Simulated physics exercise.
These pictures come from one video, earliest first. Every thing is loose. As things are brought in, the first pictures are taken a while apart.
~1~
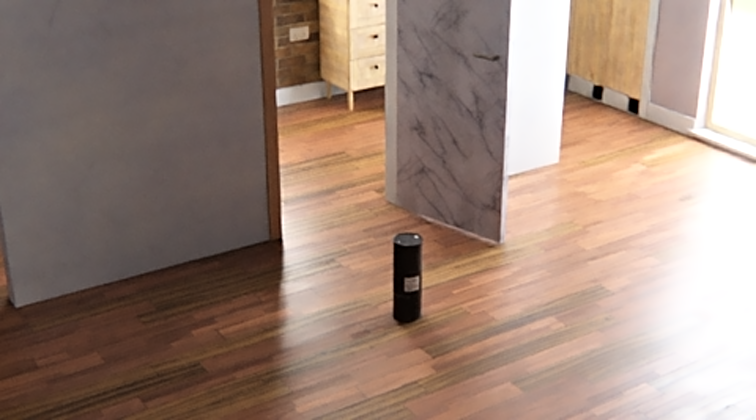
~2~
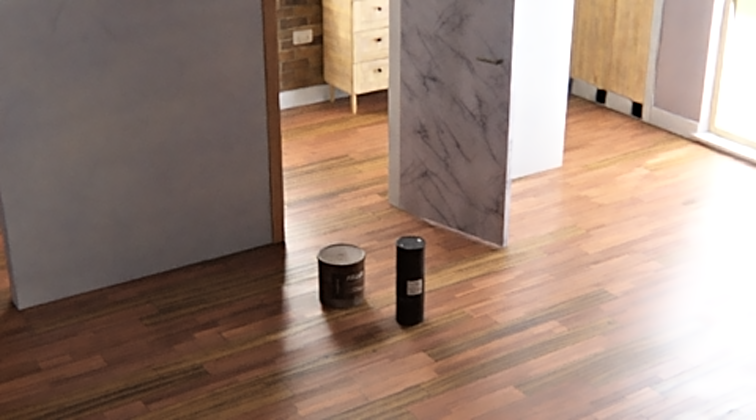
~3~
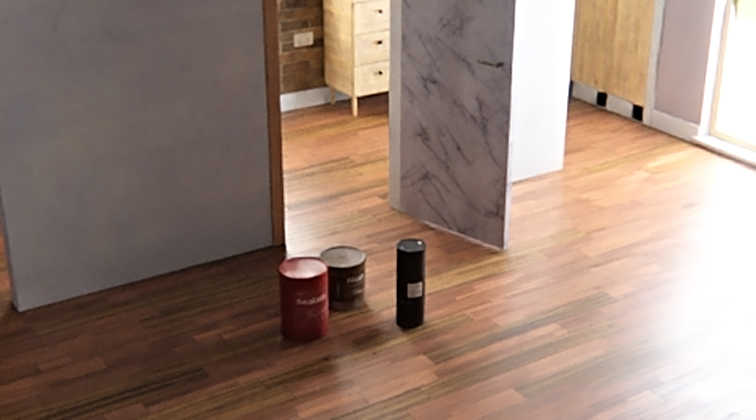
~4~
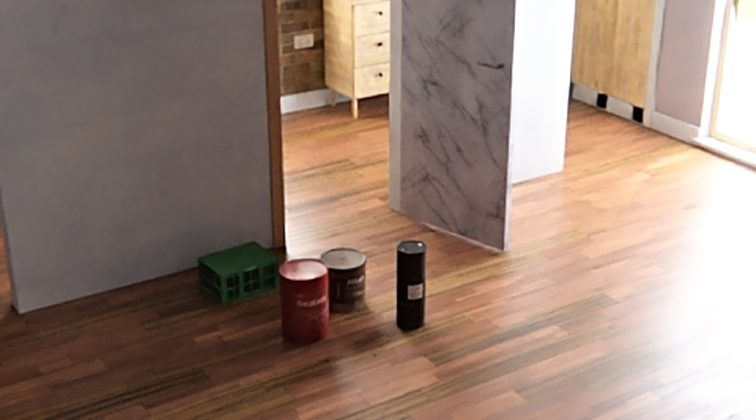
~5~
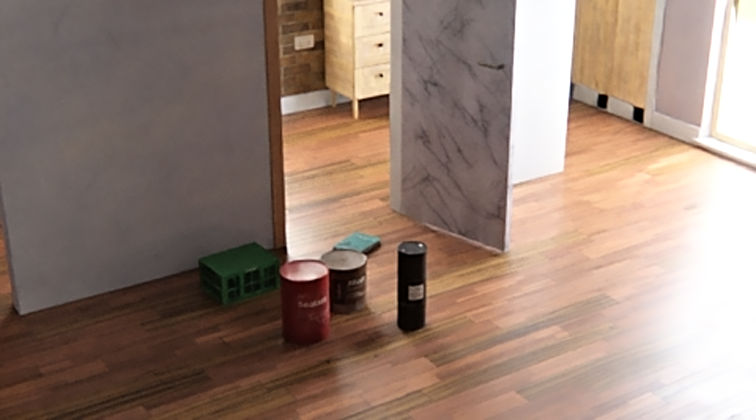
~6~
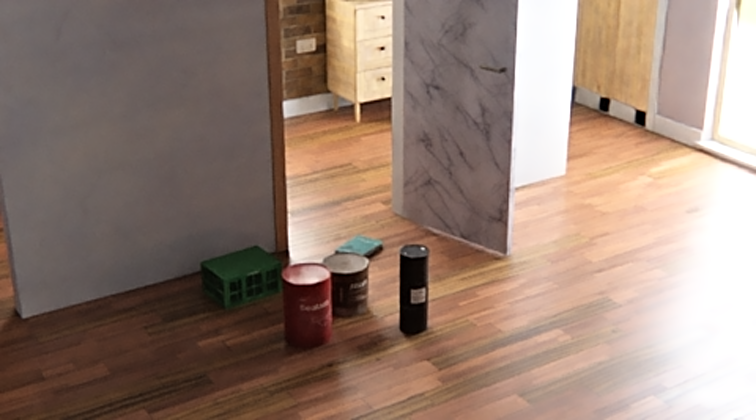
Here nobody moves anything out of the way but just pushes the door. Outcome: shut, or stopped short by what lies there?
Shut.
Then, 1.00 s past the last view, open by 78°.
Then, 2.10 s past the last view, open by 38°.
Then, 2.60 s past the last view, open by 23°; turquoise book displaced a little near (339, 243).
Then, 3.10 s past the last view, open by 8°; turquoise book displaced about its own width near (324, 236).
Finally, open by 0°; moved from the start, turquoise book; the other 4 still in place. Final places as the last picture's camera would see them, turquoise book near (317, 230).
